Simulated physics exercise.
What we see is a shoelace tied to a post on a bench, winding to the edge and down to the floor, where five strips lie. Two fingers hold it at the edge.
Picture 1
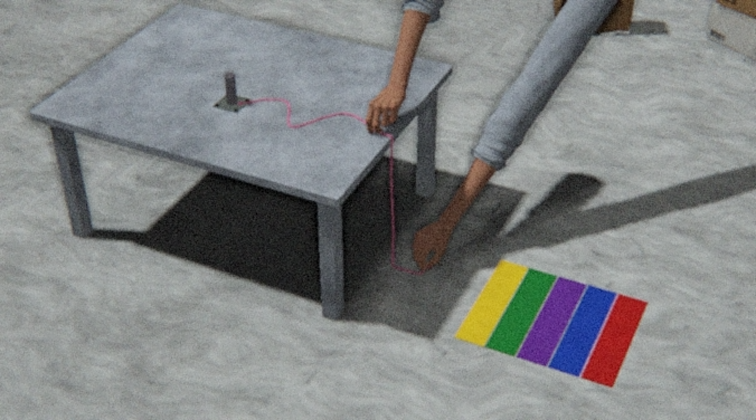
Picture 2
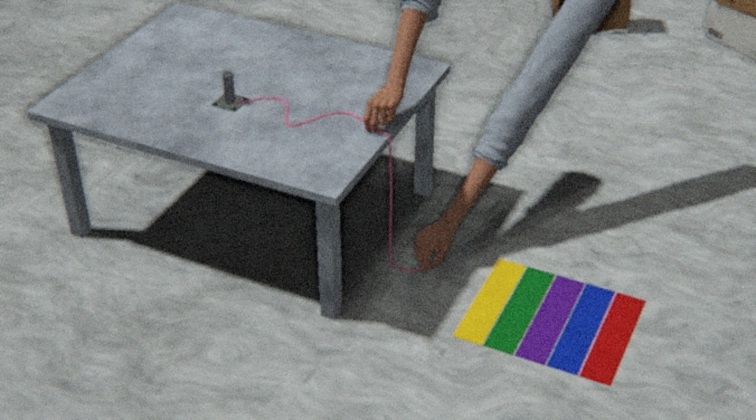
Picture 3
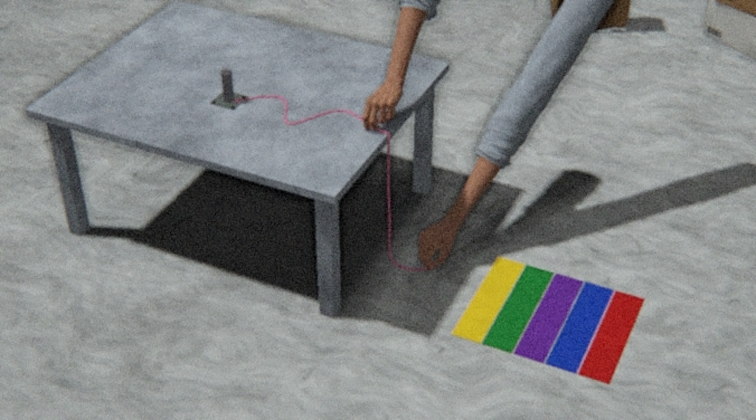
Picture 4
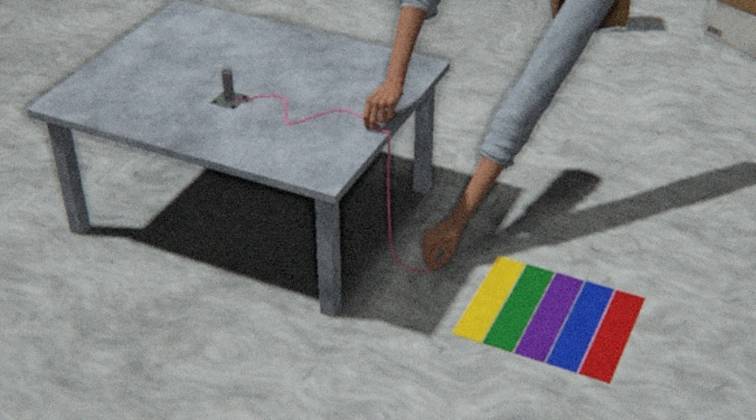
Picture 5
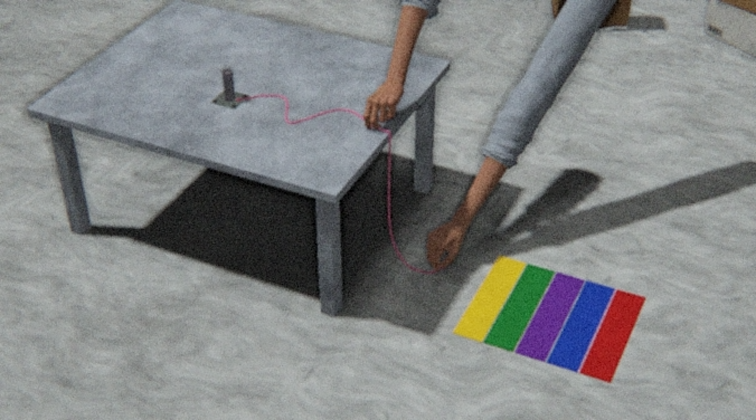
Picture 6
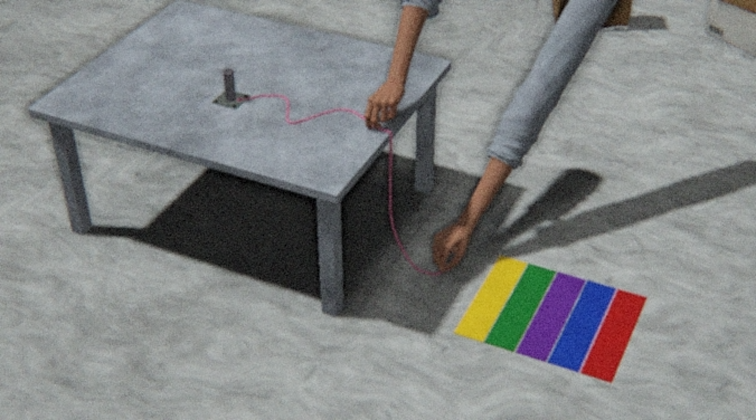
A grey table stands on a pale, streaked floor, seen from above at an angle, with a pink string winding from a small post across its top and over the right edge. Yellow, green, purple, blue and red strips lie side by side at lower right. One hand stays at the table edge while another, near the floor, draws the string's lower end slightly rightward, the view wavering faintly.
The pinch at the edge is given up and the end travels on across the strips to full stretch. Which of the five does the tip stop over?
The end stops over the blue strip.
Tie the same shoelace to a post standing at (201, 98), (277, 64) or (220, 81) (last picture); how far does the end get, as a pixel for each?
In that order: (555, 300), (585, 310) and (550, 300).
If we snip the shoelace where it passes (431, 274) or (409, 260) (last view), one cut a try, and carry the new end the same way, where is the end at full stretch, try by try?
Try by try, around (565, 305) and (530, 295).
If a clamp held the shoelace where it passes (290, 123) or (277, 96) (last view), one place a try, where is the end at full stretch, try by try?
The places are (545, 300) and (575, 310).
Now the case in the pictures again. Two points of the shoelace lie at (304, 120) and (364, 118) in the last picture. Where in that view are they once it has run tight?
Near (342, 123) and (404, 149).
Soon after, end near (538, 296); over green.
Then, end near (571, 306); over blue.
At full stretch, end near (590, 312); over blue. It gets as far as the blue strip.
